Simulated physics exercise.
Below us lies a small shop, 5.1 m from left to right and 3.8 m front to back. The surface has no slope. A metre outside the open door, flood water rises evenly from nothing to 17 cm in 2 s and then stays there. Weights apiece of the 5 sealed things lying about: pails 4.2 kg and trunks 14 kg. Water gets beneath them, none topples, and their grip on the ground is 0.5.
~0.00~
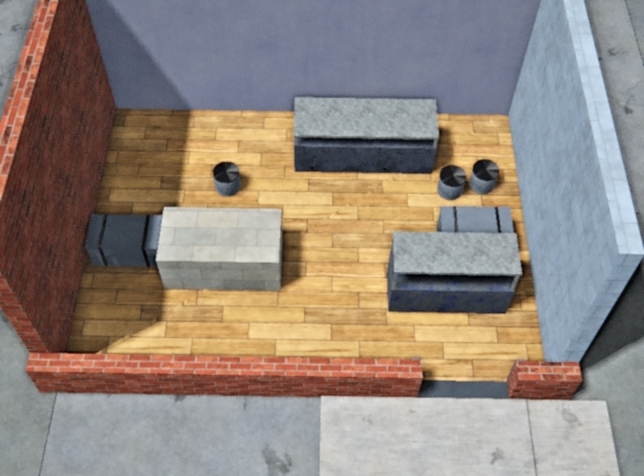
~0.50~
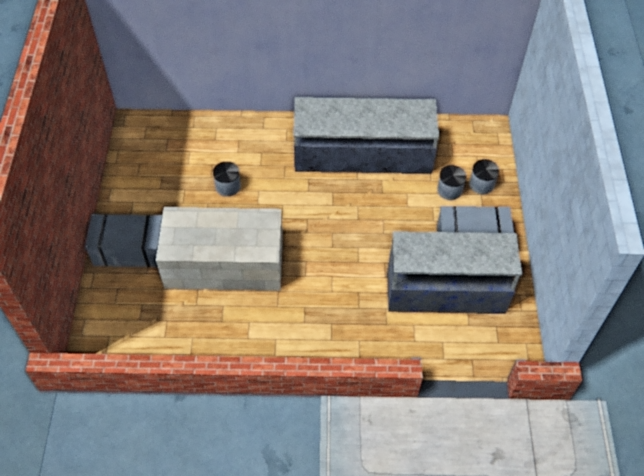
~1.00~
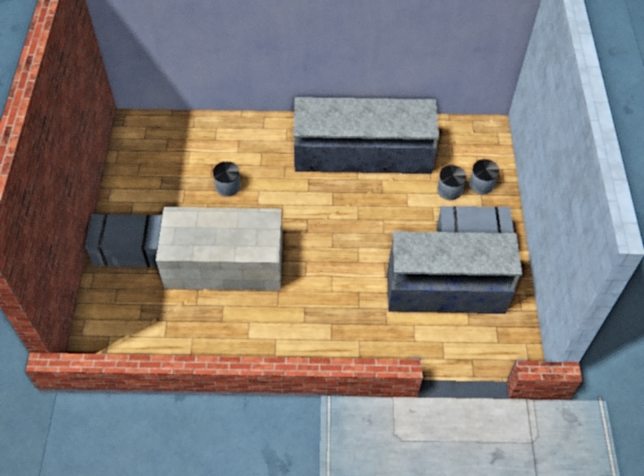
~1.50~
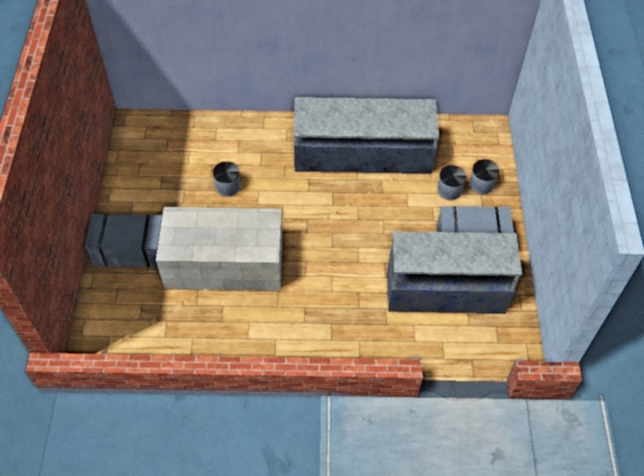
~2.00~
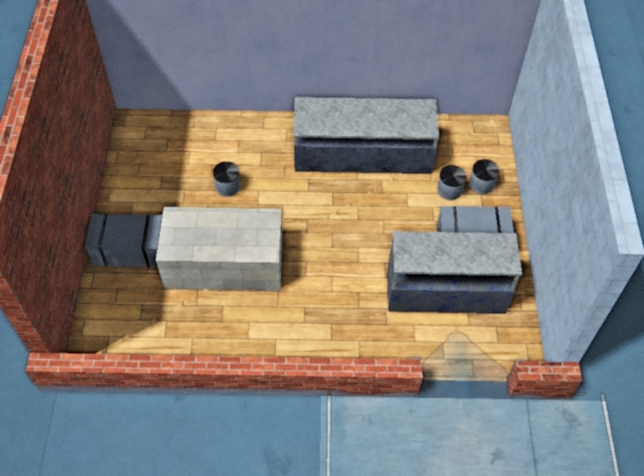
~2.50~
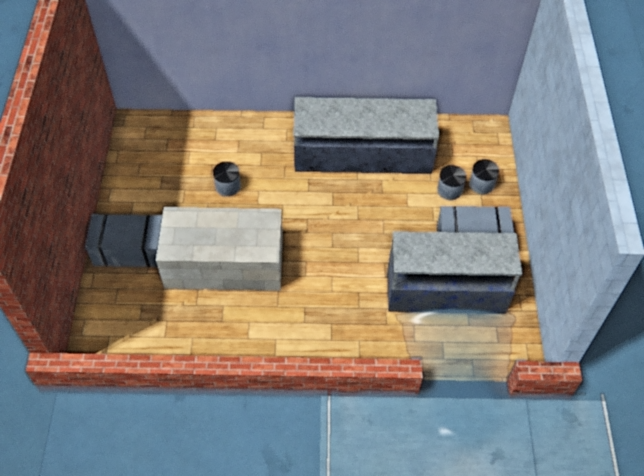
In the video, the ground outside a small brick-walled shop turns blue under water, which then spreads through the open doorway onto the wooden floor near a counter, while the pails, trunks and counters inside stay still.
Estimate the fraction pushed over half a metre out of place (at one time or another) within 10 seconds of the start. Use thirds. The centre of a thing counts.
Share: Less than a third.
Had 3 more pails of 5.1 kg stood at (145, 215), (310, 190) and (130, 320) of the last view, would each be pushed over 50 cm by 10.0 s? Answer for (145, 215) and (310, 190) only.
In turn: Less, short of it.
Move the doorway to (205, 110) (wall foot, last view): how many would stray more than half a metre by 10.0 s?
Then 2.
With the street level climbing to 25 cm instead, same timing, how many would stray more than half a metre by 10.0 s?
In that case 2 of them.
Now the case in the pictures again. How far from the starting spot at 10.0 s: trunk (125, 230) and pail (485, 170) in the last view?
In turn: 100 cm, 0 cm.
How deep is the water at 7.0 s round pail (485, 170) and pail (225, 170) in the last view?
About 3 and 0 cm.
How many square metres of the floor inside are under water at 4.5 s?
Some 6.0 m2.
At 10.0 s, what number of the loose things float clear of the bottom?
I count 0.
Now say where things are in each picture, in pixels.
The first picture shows a pail at (226, 172), on the bottom; a pail at (453, 175) rests on the ground; water covers 0.0 m2; 0 of 5 have shifted.
The second picture shows a pail at (226, 172) rests on the ground; a pail at (453, 175), on the bottom; water covers 0.0 m2; 0 of 5 have shifted.
The third picture shows a pail at (226, 172), on the bottom; a pail at (453, 175), on the bottom; 0.0 m2 under water; 0 of 5 have shifted.
The fourth picture shows a pail at (226, 172), on the bottom; a pail at (453, 175), on the bottom; 0.0 m2 under water; 0 of 5 have shifted.
The fifth picture shows a pail at (226, 172) rests on the ground; a pail at (453, 175), on the bottom; water covers 0.3 m2; 0 of 5 have shifted.
The sixth picture shows a pail at (226, 172), on the bottom; a pail at (453, 175), on the bottom; water covers 0.8 m2; 0 of 5 have shifted.
After 3.5 s 0 of 5 are over 50 cm from their spots; 0 afloat.
After 4.5 s 0 of 5 are over 50 cm from their spots; 0 afloat.
After 7.0 s 0 of 5 are over 50 cm from their spots; 0 afloat.
After 10.0 s 1 of 5 are over 50 cm from their spots, and 1 have been at some point; 0 afloat.
